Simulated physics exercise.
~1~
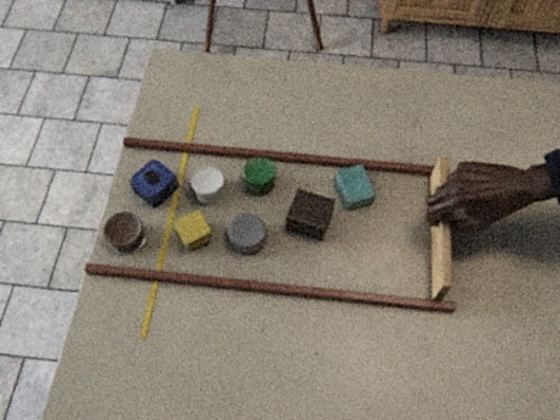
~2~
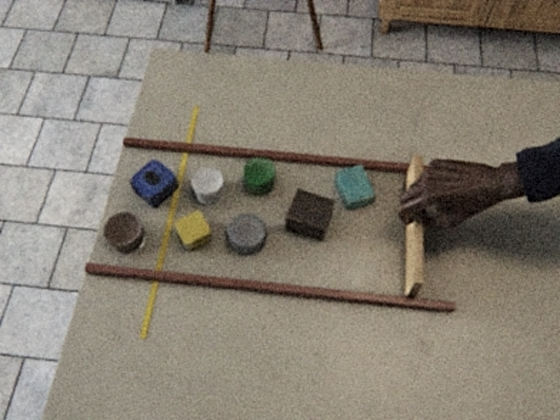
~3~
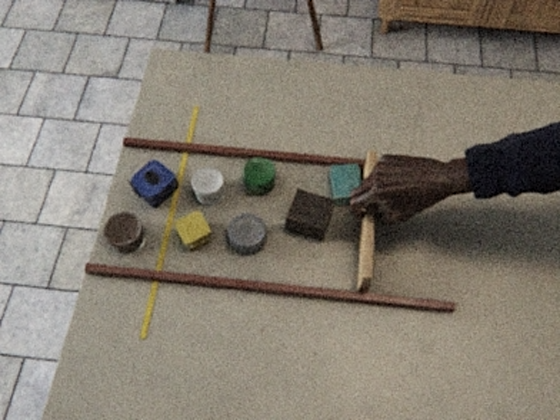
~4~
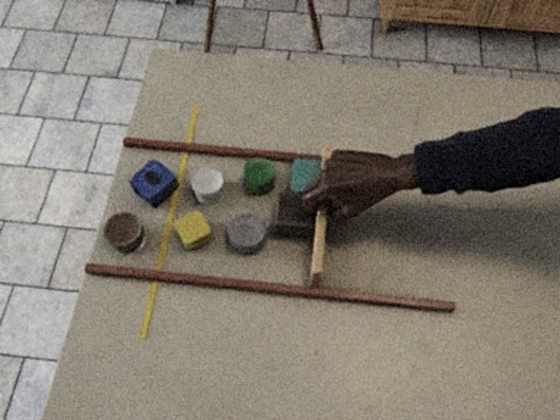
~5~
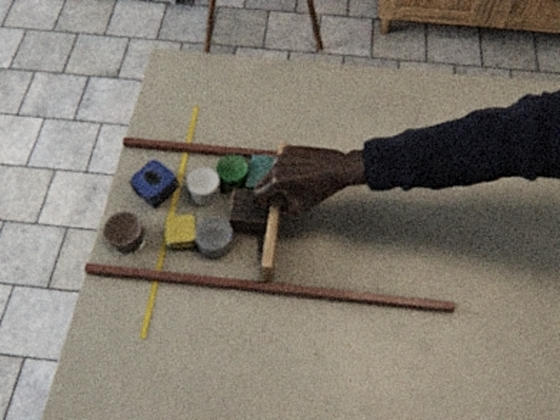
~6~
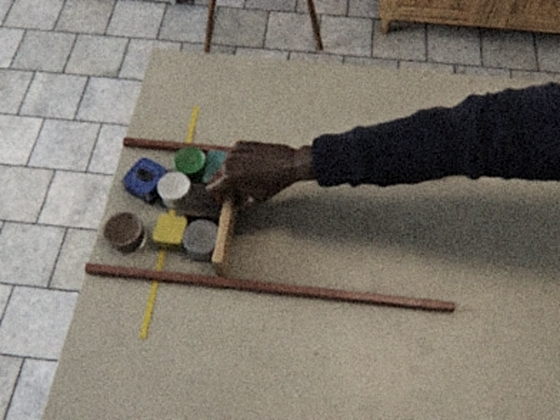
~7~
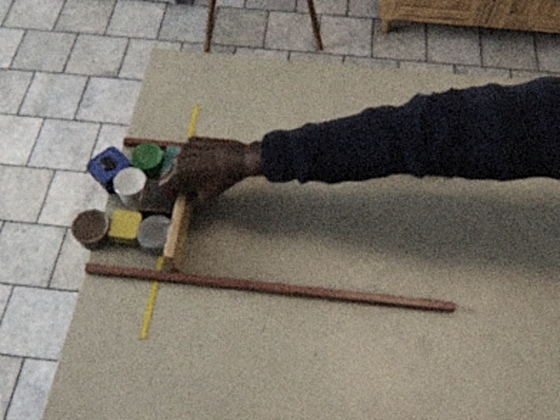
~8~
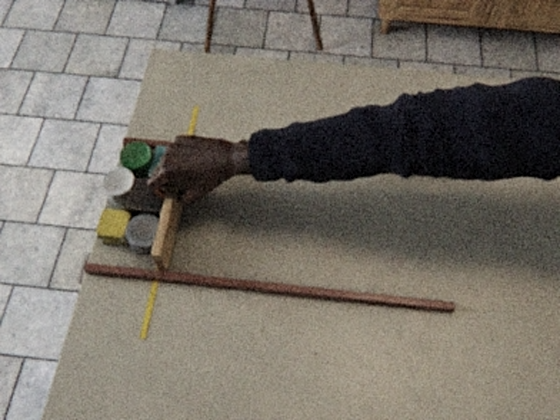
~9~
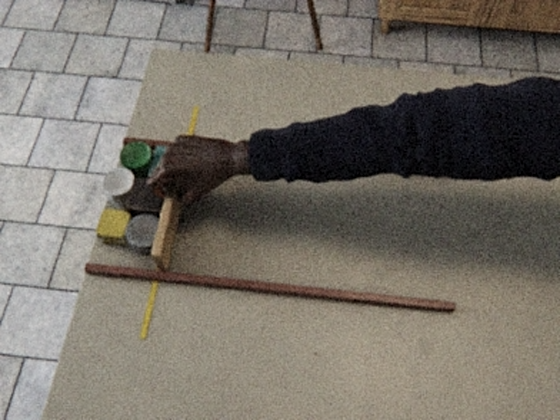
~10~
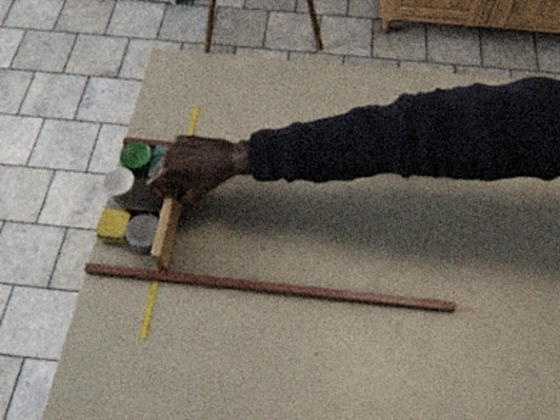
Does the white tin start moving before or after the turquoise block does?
The white tin starts moving after the turquoise block, which is already being pushed left by the board while the tin is still at rest.
On a beige tabletop above a paved floor, a hand slides an upright wooden board left between two rods, gathering small blocks and tubs and pushing them past a yellow tape; the blue case and brown pot go over the left edge, and the board stops with the rest bunched against it.
